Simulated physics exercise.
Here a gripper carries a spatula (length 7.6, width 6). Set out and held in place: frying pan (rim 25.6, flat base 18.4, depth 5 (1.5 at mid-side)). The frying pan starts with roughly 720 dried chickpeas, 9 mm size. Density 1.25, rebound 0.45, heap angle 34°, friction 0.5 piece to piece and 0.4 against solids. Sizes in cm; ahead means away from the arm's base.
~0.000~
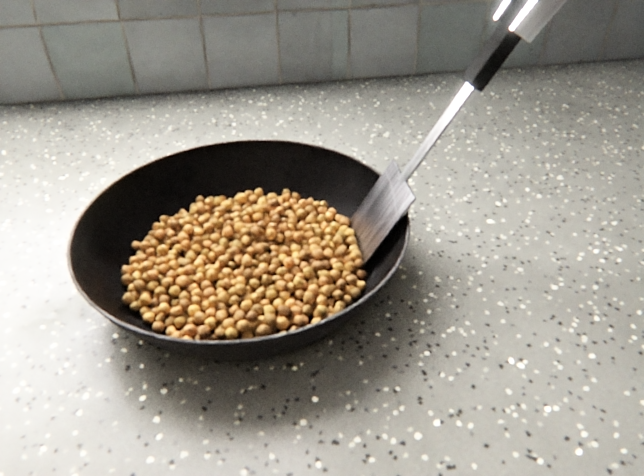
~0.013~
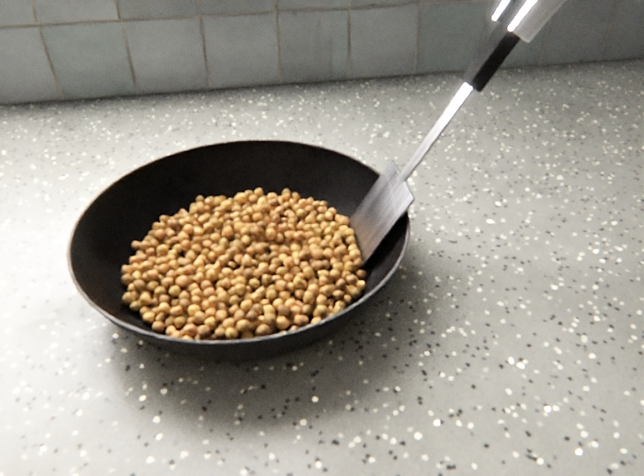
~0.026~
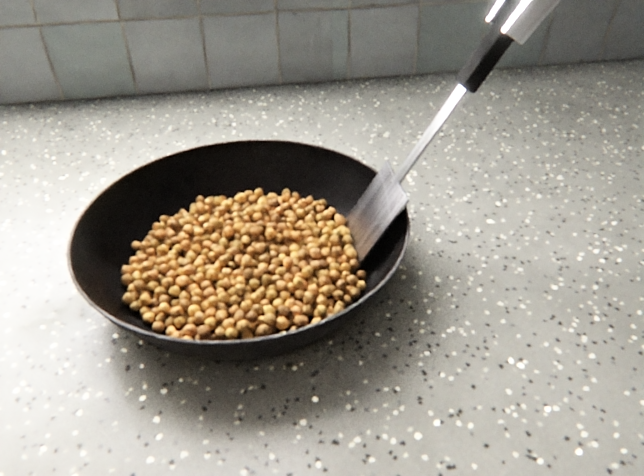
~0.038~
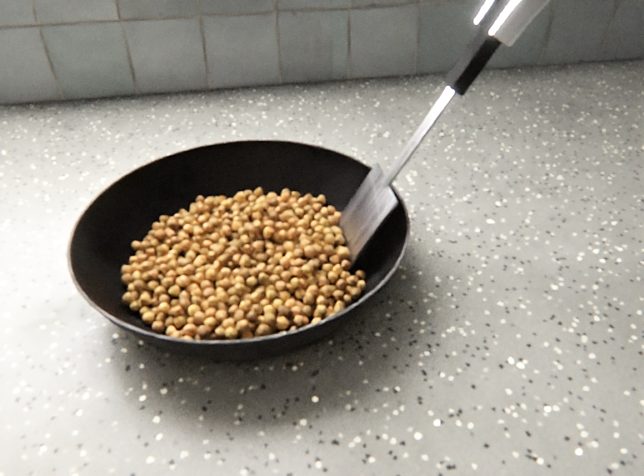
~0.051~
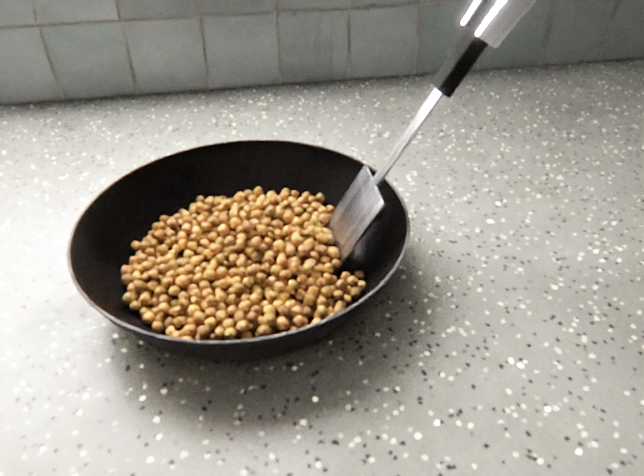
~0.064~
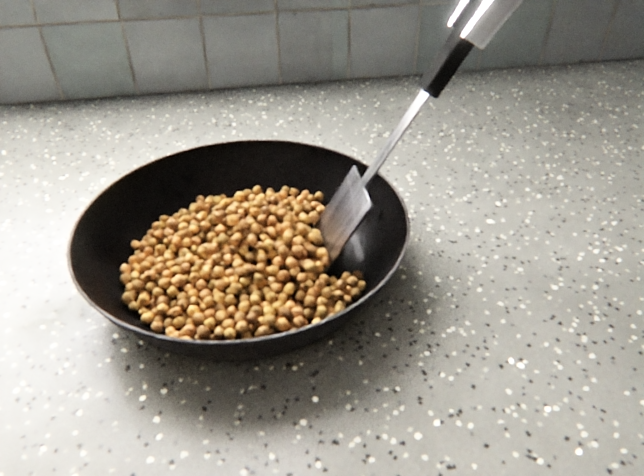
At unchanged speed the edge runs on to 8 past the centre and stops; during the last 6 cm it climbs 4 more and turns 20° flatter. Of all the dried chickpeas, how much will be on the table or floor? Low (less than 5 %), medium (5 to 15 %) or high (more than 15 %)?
Share on the table or floor: Low (less than 5 %).
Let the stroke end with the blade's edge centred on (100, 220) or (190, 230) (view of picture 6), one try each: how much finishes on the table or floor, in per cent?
Some 10 and 0 per cent.
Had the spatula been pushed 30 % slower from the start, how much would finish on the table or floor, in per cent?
It would be near 0 per cent.
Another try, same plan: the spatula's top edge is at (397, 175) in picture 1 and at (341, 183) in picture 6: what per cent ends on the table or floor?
About 5 per cent.
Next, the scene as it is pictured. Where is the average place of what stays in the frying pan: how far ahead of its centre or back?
Roughly 3.5 cm ahead.
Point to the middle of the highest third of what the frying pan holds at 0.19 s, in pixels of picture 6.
Around (177, 248).
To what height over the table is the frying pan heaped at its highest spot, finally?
Some 5.5 cm.
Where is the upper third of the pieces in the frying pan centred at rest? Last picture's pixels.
Around (142, 254).
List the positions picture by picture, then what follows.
The first picture shows spatula top edge at (404, 178), sloping 59°; upper third of the load around (250, 248), from x 125 to 360, top at y 195; 715 in the frying pan.
The second picture shows spatula top edge at (403, 178), sloping 59°; upper third of the load around (250, 248), from x 125 to 360, top at y 195.
The third picture shows spatula top edge at (397, 179), sloping 59°; upper third of the load around (253, 248), from x 125 to 360, top at y 195.
The fourth picture shows spatula top edge at (387, 182), sloping 59°; upper third of the load around (257, 248), from x 125 to 360, top at y 190.
The fifth picture shows spatula top edge at (375, 183), sloping 59°; upper third of the load around (253, 246), from x 125 to 360, top at y 190.
The sixth picture shows spatula top edge at (363, 184), sloping 59°; upper third of the load around (249, 245), from x 125 to 360, top at y 190; 715 in the frying pan.
After 0.13 s, sloping 59°, highest piece 4 above the table; 715 in the frying pan.
After 0.19 s, sloping 52°, highest piece 5 above the table; 715 in the frying pan.
After 0.43 s, sloping 39°, highest piece 6 above the table; 702 in the frying pan, 13 on the table or floor.
After 1.48 s, sloping 39°, highest piece 6 above the table; 702 in the frying pan, 13 on the table or floor.
At rest, 702 in the frying pan, 13 on the table or floor. That is 2 % on the table or floor.
